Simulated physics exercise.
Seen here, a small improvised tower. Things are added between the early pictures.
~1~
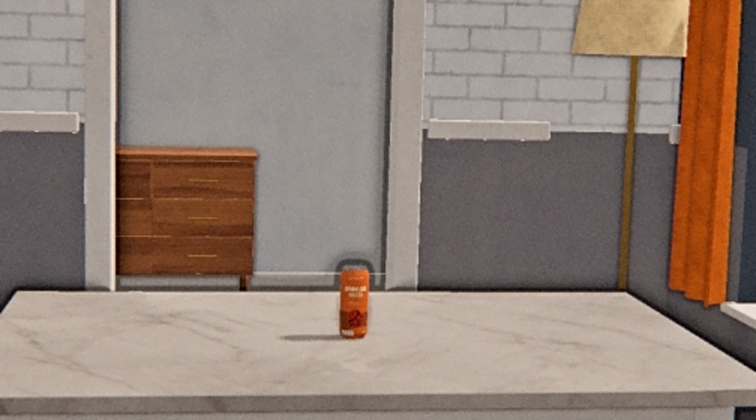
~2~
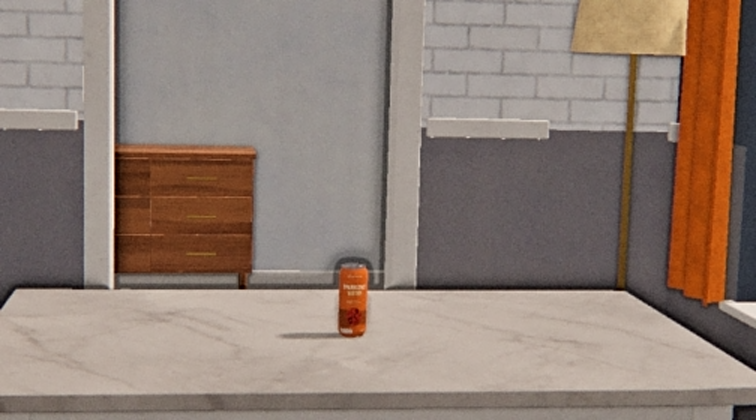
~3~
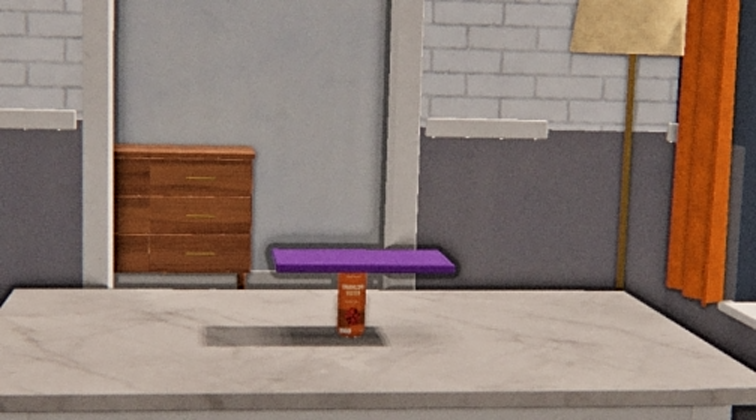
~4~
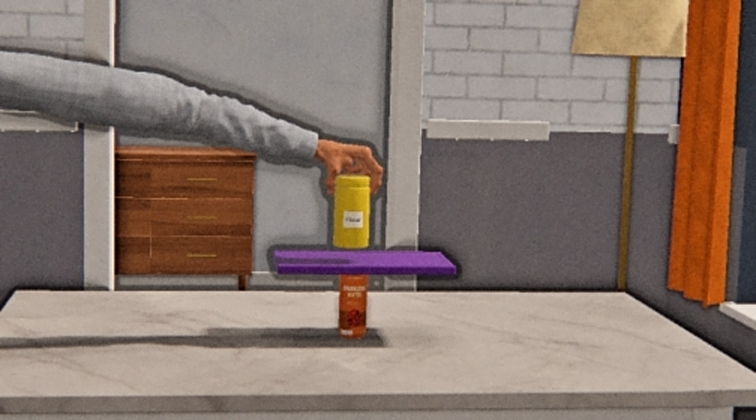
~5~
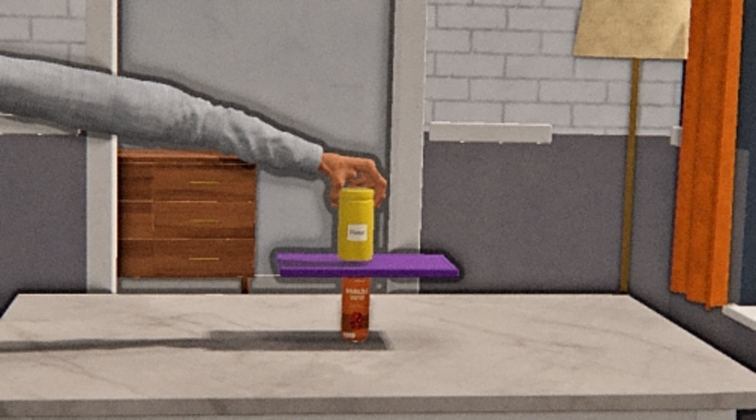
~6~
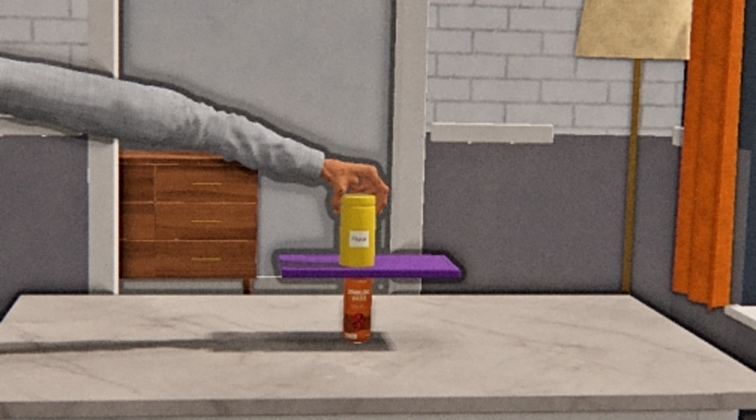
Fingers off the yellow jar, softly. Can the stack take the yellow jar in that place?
In the end the stack keeps its balance.
Then, 0.20 s later than the last frame, all is still.
Then, 0.50 s later than the last frame, yellow jar resting near (358, 231).
When it is over, all 3 as before. End places, in pixels of the last picture, yellow jar near (358, 231). The stack holds.
